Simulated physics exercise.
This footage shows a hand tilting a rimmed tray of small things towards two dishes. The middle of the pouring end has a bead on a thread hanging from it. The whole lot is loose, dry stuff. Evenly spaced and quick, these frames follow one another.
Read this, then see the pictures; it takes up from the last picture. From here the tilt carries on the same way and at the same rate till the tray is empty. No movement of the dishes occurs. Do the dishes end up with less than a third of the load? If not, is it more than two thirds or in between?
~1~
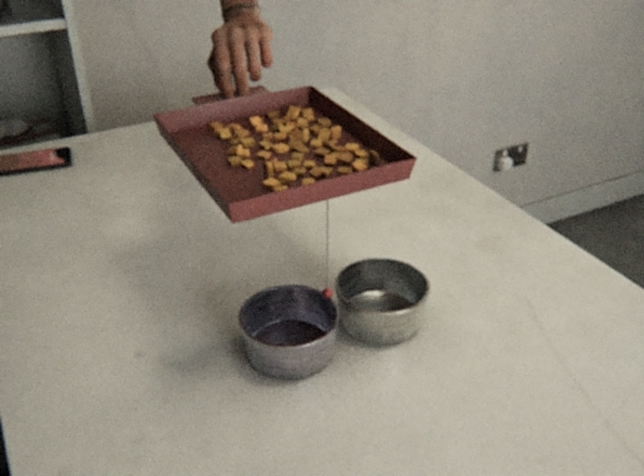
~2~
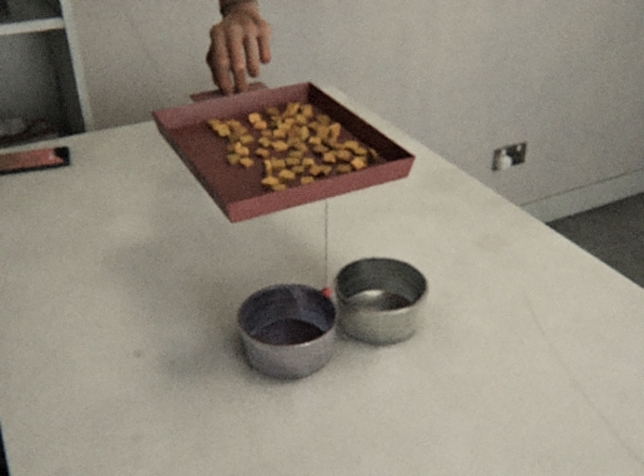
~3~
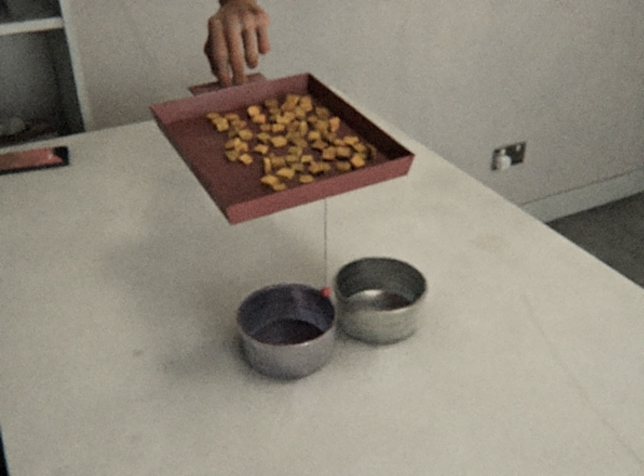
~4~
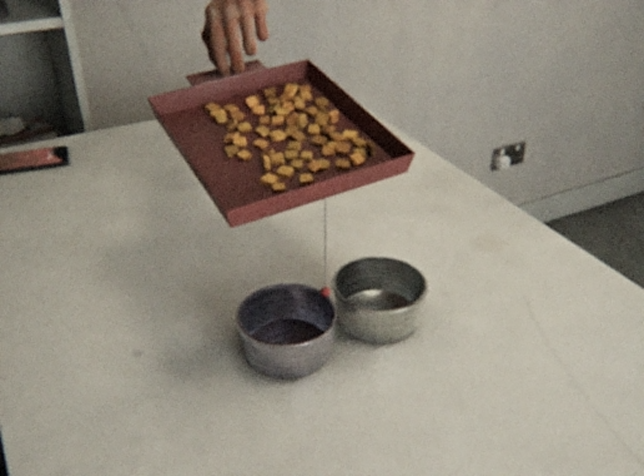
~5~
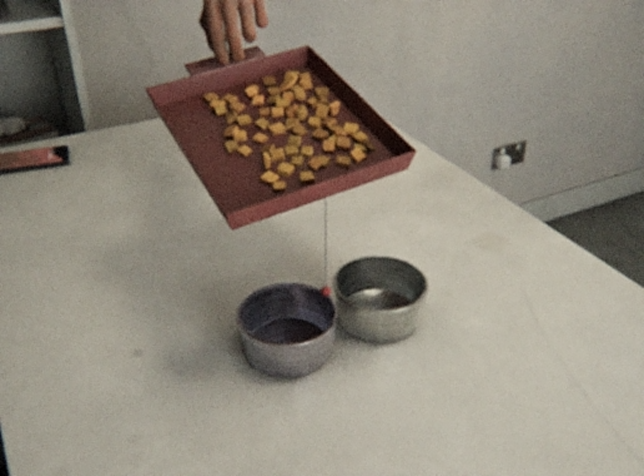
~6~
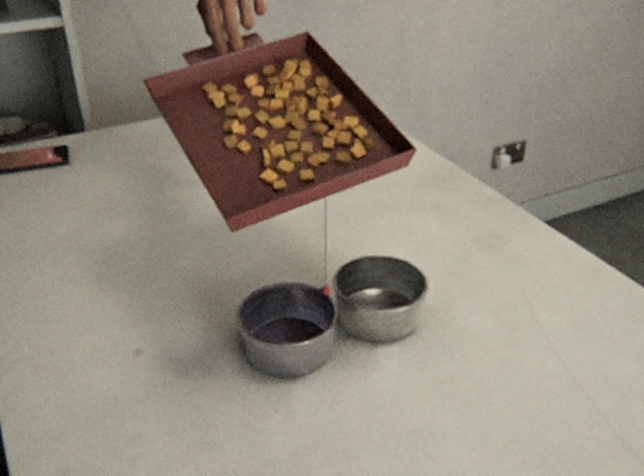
No, in between.
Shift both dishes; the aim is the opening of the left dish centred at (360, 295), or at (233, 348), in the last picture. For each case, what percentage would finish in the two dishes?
The first gives 0 %, the second 80 %.
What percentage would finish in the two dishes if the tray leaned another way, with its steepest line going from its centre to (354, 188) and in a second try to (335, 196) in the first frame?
I'd expect around 70 in a hundred first and around 10 in a hundred second.
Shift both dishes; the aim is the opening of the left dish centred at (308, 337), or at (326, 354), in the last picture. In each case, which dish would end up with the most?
Try one: The left-side dish. Try two: The left-side dish.
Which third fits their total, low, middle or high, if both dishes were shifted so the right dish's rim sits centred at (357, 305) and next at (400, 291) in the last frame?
Taking the two places in turn, the answer is more than two thirds and then one to two thirds.
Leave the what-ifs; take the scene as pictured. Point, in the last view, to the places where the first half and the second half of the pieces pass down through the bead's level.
(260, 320) first, (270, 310) later.
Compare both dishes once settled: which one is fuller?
Answer: The leftmost one.
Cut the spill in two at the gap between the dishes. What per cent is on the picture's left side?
I'd put it at close to 90 per cent.
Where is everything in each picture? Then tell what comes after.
Corners of the pouring end at (232, 201) and (410, 157), level; middle of the load at (294, 144), cereal squares; left dish at (311, 357); right dish at (406, 323); bead on its thread at (327, 293), in the first frame.
Corners of the pouring end at (230, 201) and (409, 156), level; middle of the load at (293, 142), in the second frame.
Corners of the pouring end at (230, 203) and (409, 154), tipped barely, lowest at the left corner; middle of the load at (292, 137), in the third frame.
Corners of the pouring end at (229, 207) and (409, 152), tipped a little, lowest at the left corner; middle of the load at (292, 131), in the fourth frame.
Corners of the pouring end at (230, 210) and (409, 150), tipped a little, lowest at the left corner; middle of the load at (292, 124), in the fifth frame.
Corners of the pouring end at (230, 214) and (410, 148), tipped clearly, lowest at the left corner; middle of the load at (291, 117); left dish at (309, 355); right dish at (405, 321), in the sixth frame.
Soon, tray tipped steeply; all on the tray.
A while on, tray tipped right over; nearly all on the tray; a stray few outside both.
Towards the end, tray tipped past a quarter turn; about half in the left dish; about half outside both; a stray few in the air.
Finally, tray tipped past a quarter turn; about half in the left dish; none in the right dish; about half outside both; a stray few in the air.
